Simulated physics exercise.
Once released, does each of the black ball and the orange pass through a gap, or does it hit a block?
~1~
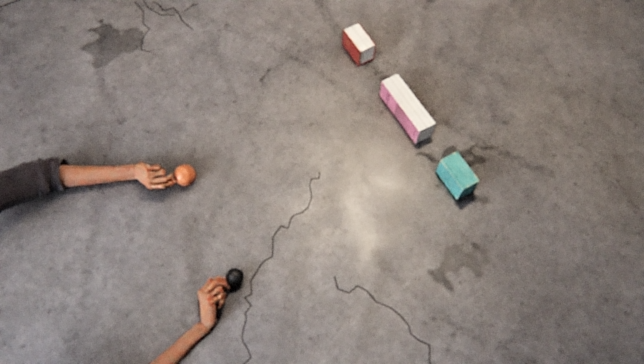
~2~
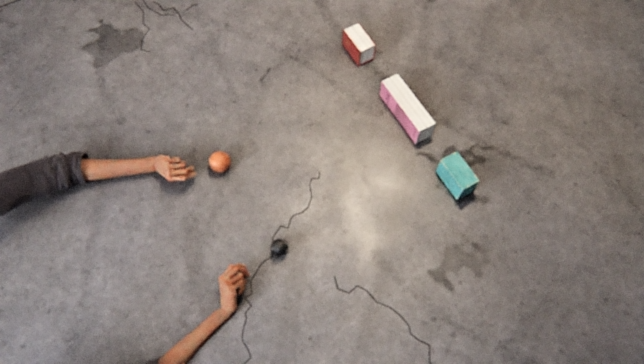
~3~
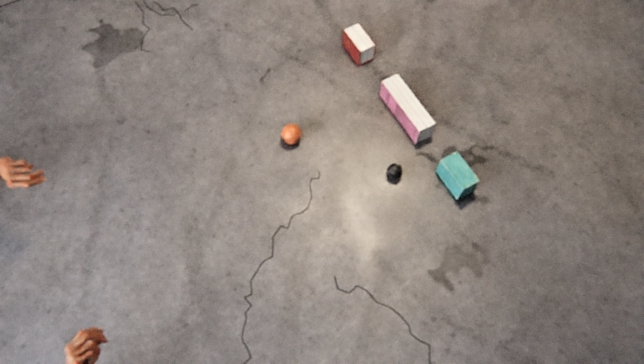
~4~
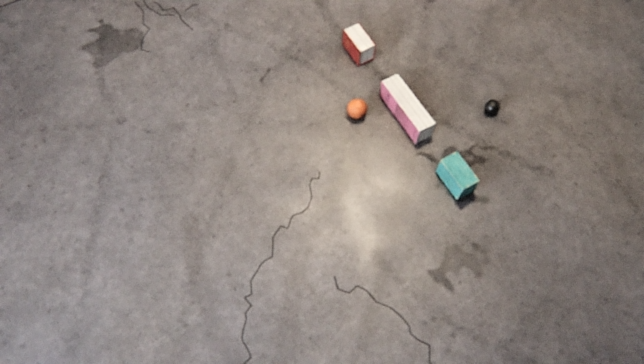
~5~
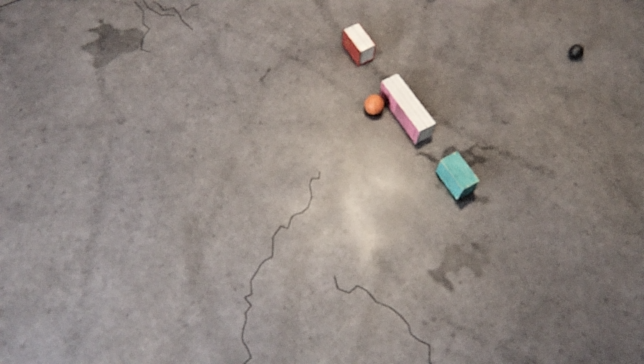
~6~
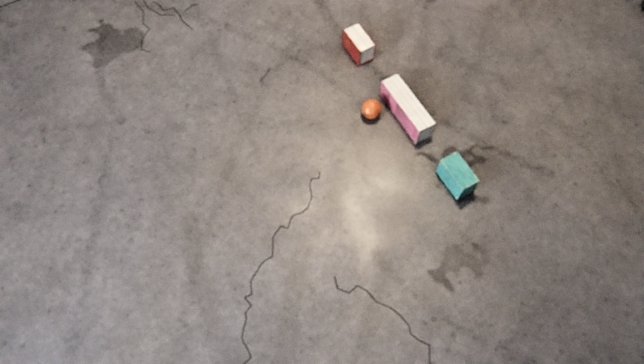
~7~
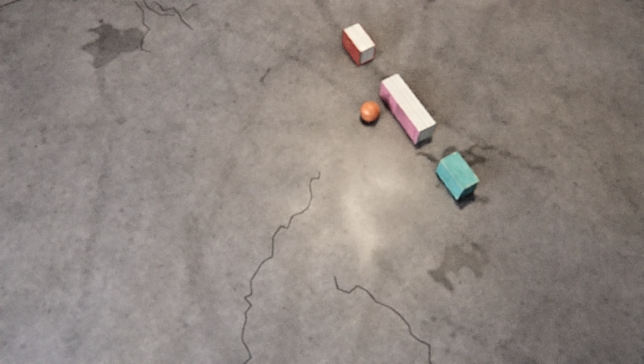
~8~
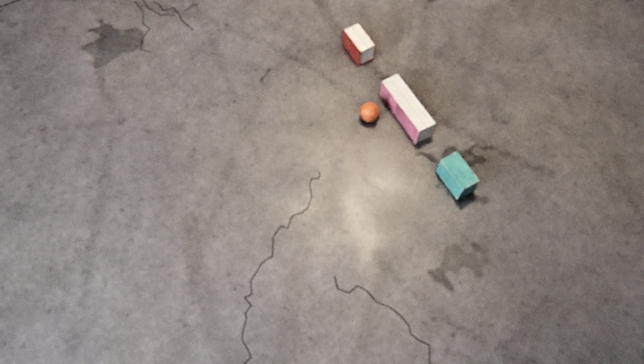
The black ball passes through the gap between the pink and turquoise blocks and rolls away. The orange hits the pink block and comes to rest beside it.
Two hands rolling an orange and a black ball at blocks, the ball slipping through, the orange halted by the pink one.
